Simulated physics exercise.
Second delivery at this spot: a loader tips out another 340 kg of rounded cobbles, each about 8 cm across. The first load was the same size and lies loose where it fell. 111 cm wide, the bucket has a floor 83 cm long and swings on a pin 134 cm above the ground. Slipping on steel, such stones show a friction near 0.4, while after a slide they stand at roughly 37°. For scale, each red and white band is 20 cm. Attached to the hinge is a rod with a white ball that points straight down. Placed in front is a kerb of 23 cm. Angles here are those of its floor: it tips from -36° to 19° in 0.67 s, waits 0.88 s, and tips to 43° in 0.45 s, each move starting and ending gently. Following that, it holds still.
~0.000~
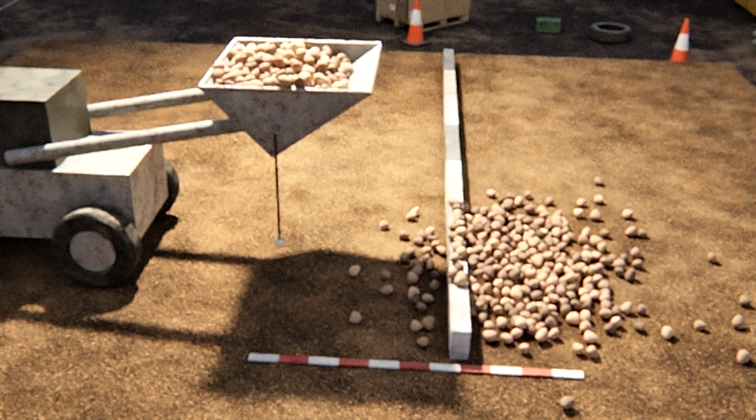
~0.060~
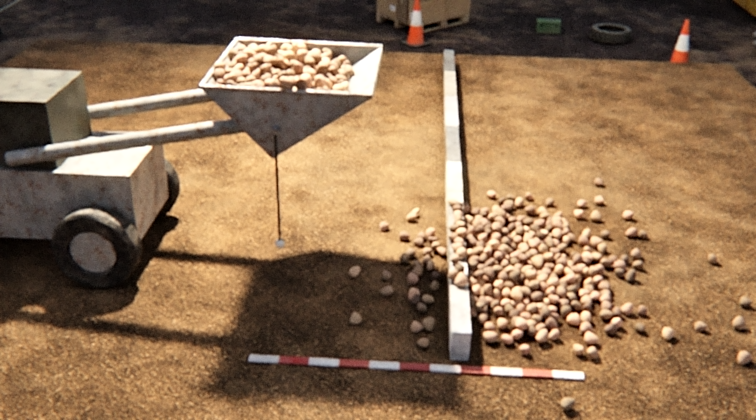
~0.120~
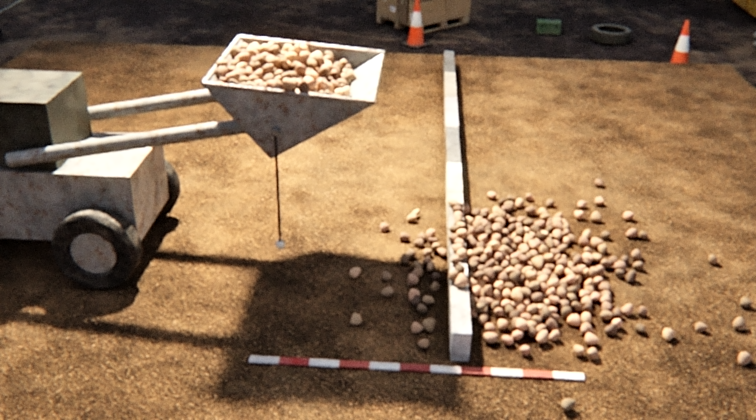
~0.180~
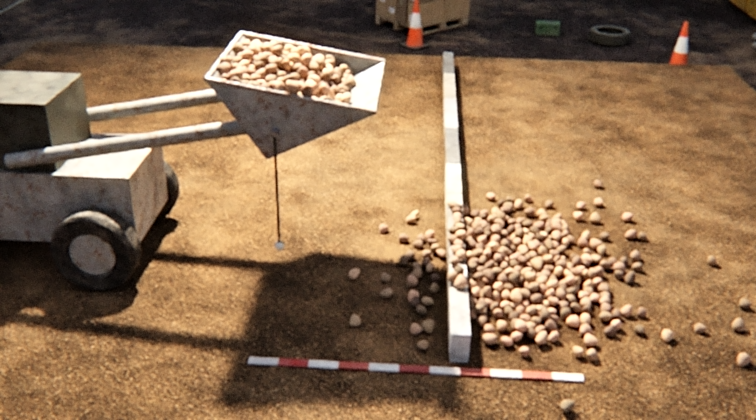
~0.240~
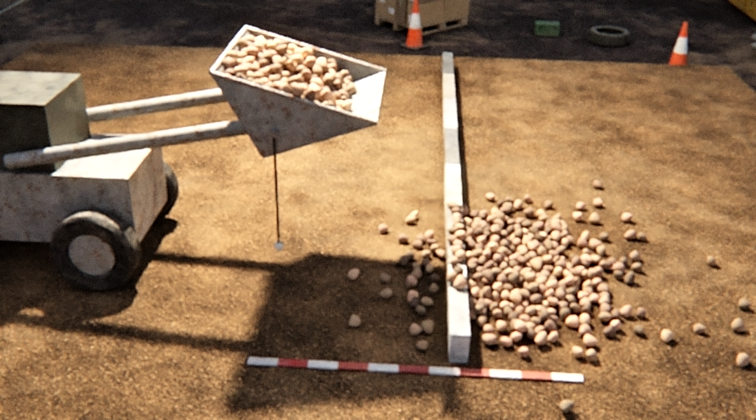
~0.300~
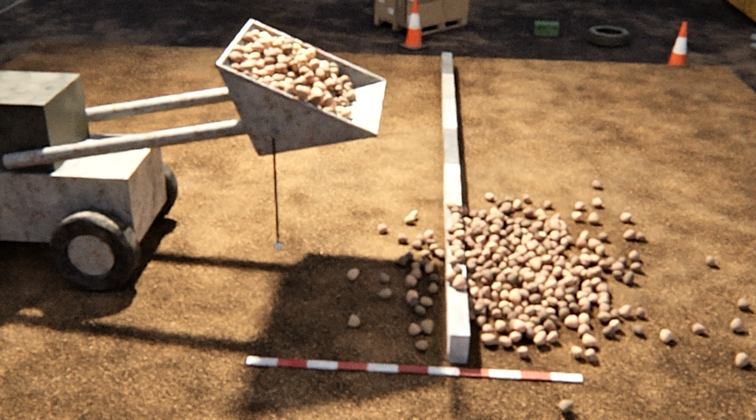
On a patch of brown dirt, a loader on the left slowly tilted its bucket of rounded stones down toward the right, while a loose pile lay still around a pale kerb.
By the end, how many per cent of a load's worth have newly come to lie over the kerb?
About 3 per cent have newly come to lie there.
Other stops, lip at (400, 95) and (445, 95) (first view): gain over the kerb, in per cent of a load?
Case one about 20 %, case two about 65 %.
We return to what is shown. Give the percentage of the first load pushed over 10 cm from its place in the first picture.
5 %.
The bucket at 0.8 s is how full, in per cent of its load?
Reading: Near 100 % of the load.
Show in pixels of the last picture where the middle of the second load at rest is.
Roughly at (404, 256) in the last picture.
After 0.5 s the floor is at 10°; in per cent of one load, 100 in the bucket, 11 on this side of the kerb, 90 over the kerb; the foremost stones are at (731, 321).
After 0.8 s the floor is at 19°; in per cent of one load, 99 in the bucket, 12 on this side of the kerb, 90 over the kerb; the foremost stones are at (731, 321).
After 2.5 s the floor is at 43°; in per cent of one load, 0 in the bucket, 107 on this side of the kerb, 93 over the kerb; the foremost stones are at (731, 321).
After 5.0 s the floor is at 43°; in per cent of one load, 0 in the bucket, 107 on this side of the kerb, 93 over the kerb; the foremost stones are at (731, 321). Net gain over the kerb, 3.
